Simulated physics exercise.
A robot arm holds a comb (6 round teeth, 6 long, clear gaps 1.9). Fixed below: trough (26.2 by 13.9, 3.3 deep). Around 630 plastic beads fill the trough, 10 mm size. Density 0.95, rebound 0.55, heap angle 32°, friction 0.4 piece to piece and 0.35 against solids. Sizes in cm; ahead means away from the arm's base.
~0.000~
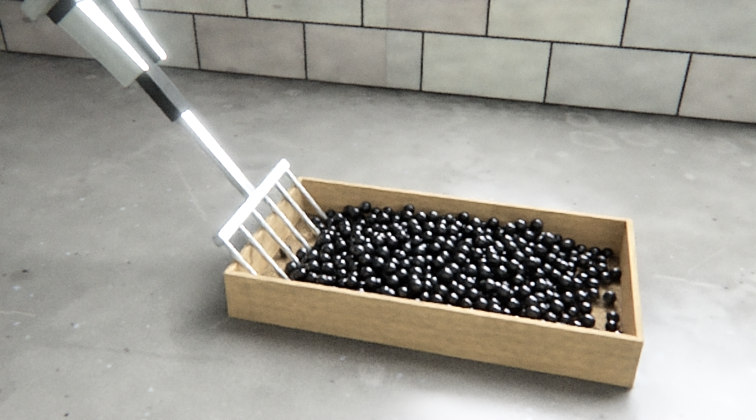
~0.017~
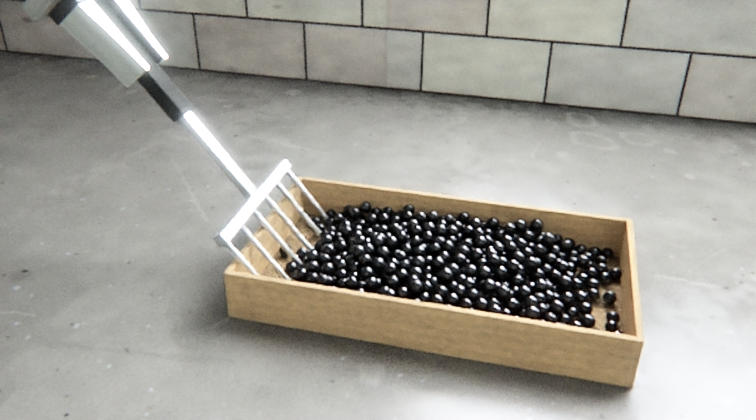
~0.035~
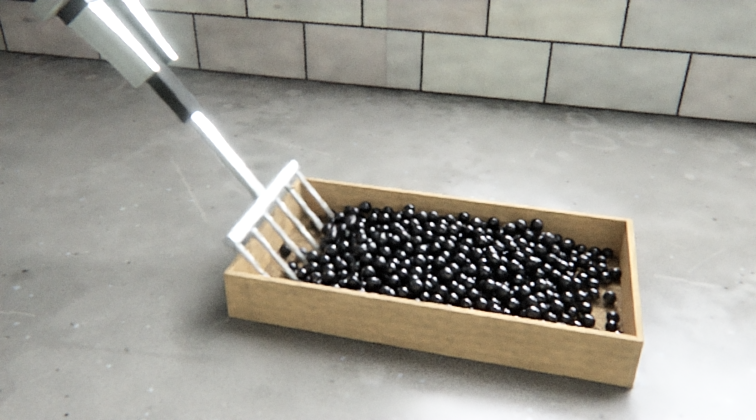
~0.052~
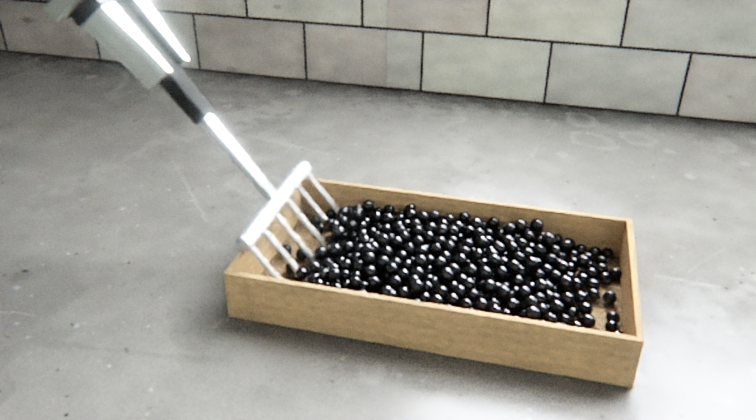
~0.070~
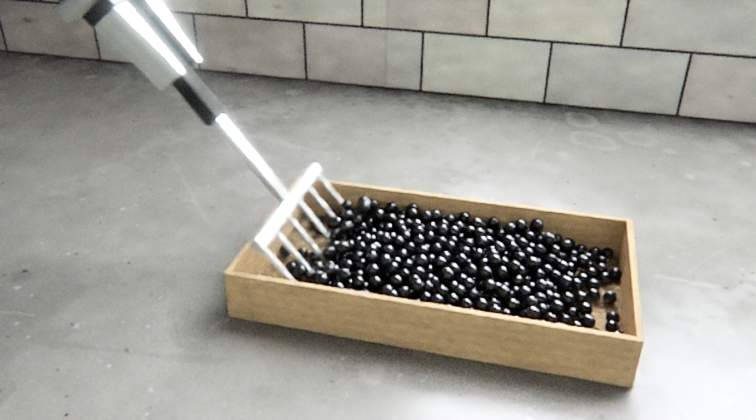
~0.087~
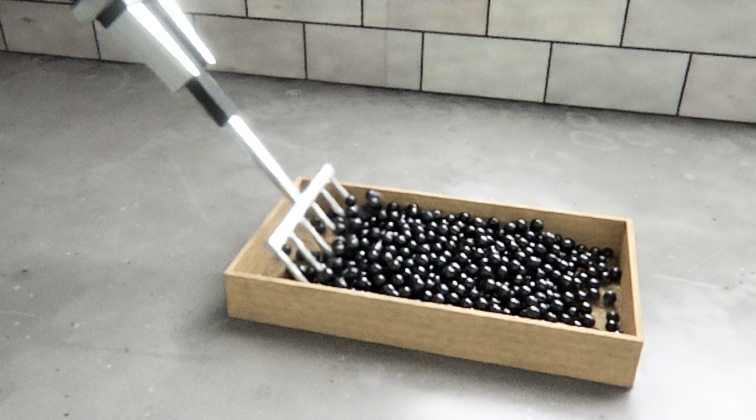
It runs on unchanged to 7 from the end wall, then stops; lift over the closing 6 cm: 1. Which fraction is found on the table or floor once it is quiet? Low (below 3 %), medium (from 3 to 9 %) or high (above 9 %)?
On the table or floor the share is low, below 3 %.
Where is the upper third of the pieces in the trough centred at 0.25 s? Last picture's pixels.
Around (483, 253).
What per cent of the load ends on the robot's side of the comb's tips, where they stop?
About 45 per cent.
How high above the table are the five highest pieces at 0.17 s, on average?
Roughly 5 cm.
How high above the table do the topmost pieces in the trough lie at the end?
Roughly 4.5 cm.
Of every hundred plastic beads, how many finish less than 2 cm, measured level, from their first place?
Roughly 25 per cent.
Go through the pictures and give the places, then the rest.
In the first picture, comb bar at (254, 199), sloping 51°; upper third of the load around (441, 258), from x 275 to 615, top at y 210; 628 in the trough.
In the second picture, comb bar at (256, 199), sloping 51°; upper third of the load around (441, 258), from x 275 to 615, top at y 210.
In the third picture, comb bar at (265, 200), sloping 51°; upper third of the load around (435, 255), from x 275 to 615, top at y 210.
In the fourth picture, comb bar at (277, 202), sloping 51°; upper third of the load around (429, 257), from x 275 to 615, top at y 205.
In the fifth picture, comb bar at (289, 204), sloping 51°; upper third of the load around (426, 257), from x 275 to 615, top at y 200.
In the sixth picture, comb bar at (301, 205), sloping 51°; upper third of the load around (422, 255), from x 275 to 615, top at y 195; 628 in the trough.
After 0.17 s, sloping 51°, highest piece 5 above the table; 627 in the trough, 1 in flight or on the tool.
After 0.25 s, sloping 51°, highest piece 6 above the table; 626 in the trough, 1 on the table or floor, 1 in flight or on the tool.
After 0.50 s, sloping 51°, highest piece 4 above the table; 620 in the trough, 8 on the table or floor.
After 1.20 s, sloping 51°, highest piece 4 above the table; 620 in the trough, 8 on the table or floor.
At rest, 620 in the trough, 8 on the table or floor. That is 1 % on the table or floor.
